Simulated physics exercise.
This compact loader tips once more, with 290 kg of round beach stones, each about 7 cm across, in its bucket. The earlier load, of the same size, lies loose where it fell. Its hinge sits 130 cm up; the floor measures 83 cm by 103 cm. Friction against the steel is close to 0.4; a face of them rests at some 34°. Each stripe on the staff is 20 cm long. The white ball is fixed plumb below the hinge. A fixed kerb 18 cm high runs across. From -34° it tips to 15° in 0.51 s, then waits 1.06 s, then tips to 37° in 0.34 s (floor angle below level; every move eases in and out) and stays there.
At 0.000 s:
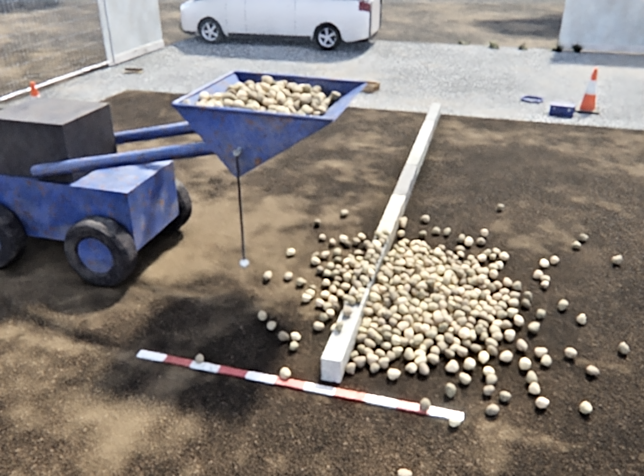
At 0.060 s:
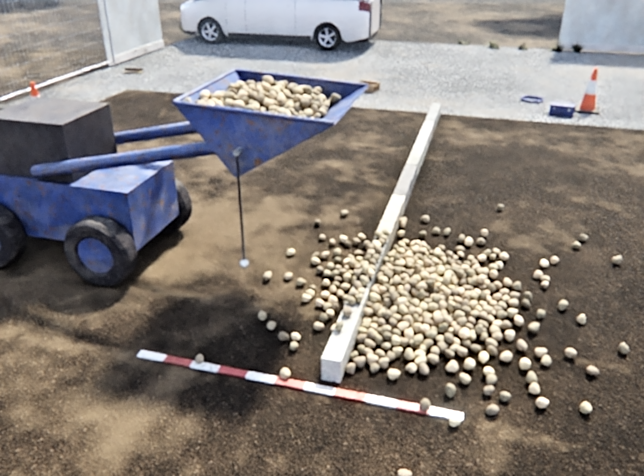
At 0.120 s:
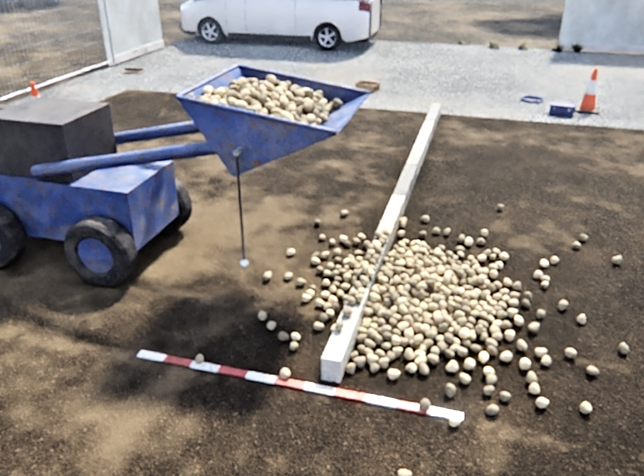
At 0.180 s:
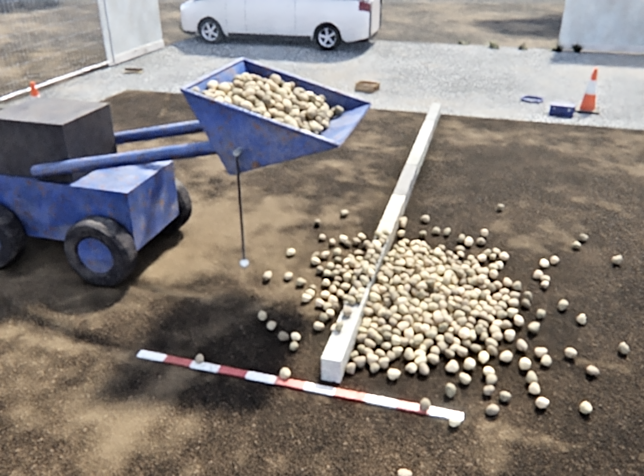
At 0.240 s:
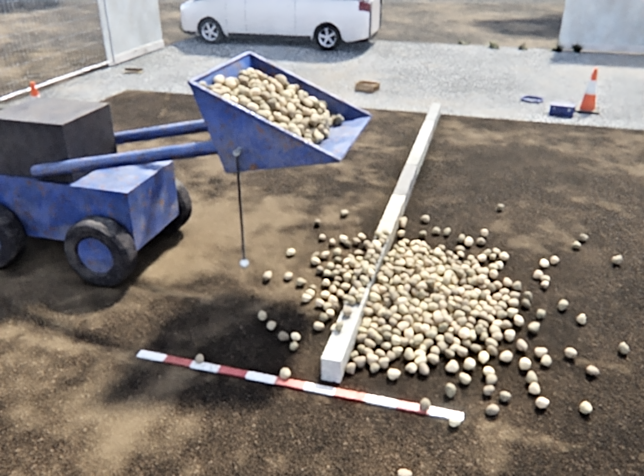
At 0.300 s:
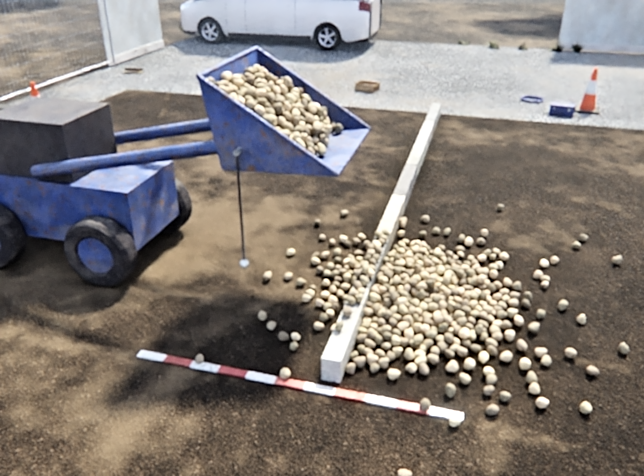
The clip shows a small blue loader holding a raised bucket full of round pale stones, which gradually tilts forward as the stones shift inside it, while a loose heap of similar stones lies still across a white kerb.
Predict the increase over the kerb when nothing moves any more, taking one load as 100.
Some 72 per cent is added.
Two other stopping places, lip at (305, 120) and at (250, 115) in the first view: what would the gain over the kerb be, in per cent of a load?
First some 40, then 0 per cent.
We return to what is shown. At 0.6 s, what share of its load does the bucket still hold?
About 100 per cent.
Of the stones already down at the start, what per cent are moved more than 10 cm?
Roughly 5 per cent of them.
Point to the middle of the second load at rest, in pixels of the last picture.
Their middle is at about (393, 280).
After 0.4 s the floor is at 9°; in per cent of one load, 100 in the bucket, 15 on this side of the kerb, 85 over the kerb; the foremost stones are at (591, 309).
After 0.6 s the floor is at 15°; in per cent of one load, 100 in the bucket, 15 on this side of the kerb, 85 over the kerb; the foremost stones are at (591, 309).
After 2.4 s the floor is at 37°; in per cent of one load, 0 in the bucket, 50 on this side of the kerb, 150 over the kerb; the foremost stones are at (591, 309).
After 4.8 s the floor is at 37°; in per cent of one load, 0 in the bucket, 43 on this side of the kerb, 157 over the kerb; the foremost stones are at (591, 309). Net gain over the kerb, 72.
